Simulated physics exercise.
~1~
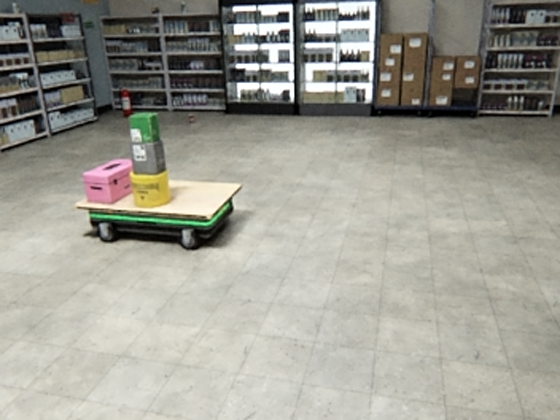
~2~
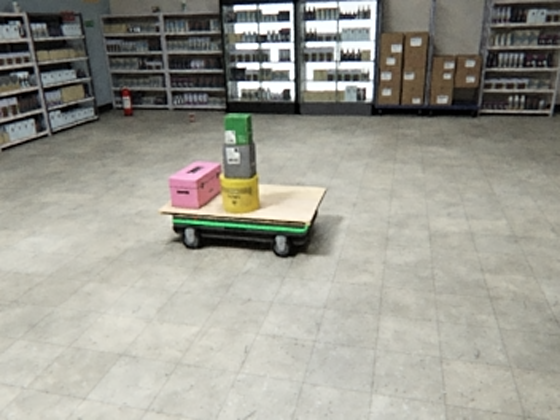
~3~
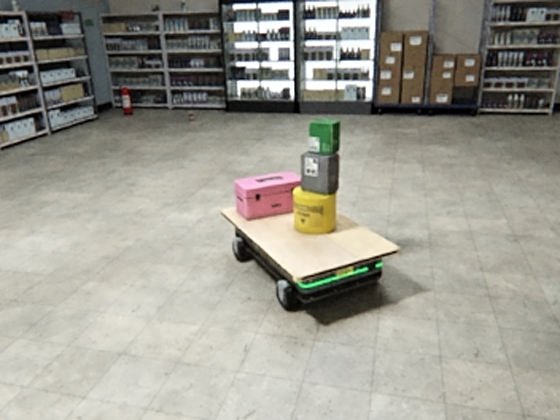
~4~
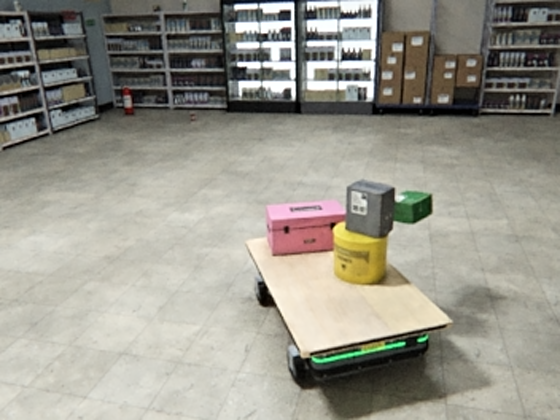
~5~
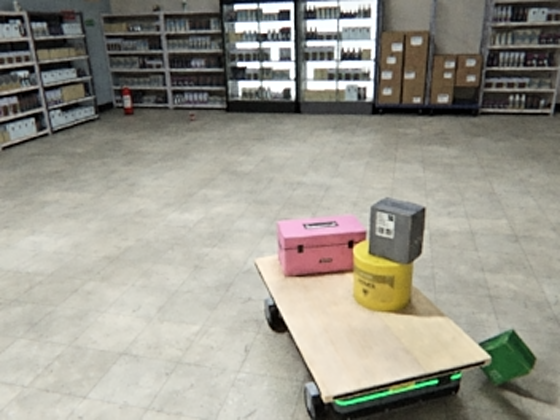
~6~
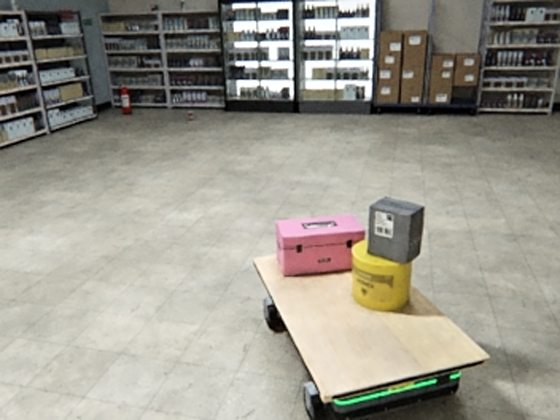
In the video, a flat cart carrying a pink toolbox and a stack of a yellow pail, grey box and green parcel rolls right and turns toward the camera; the green parcel topples off the deck and drops out of view, while the others remain aboard as the cart stops.
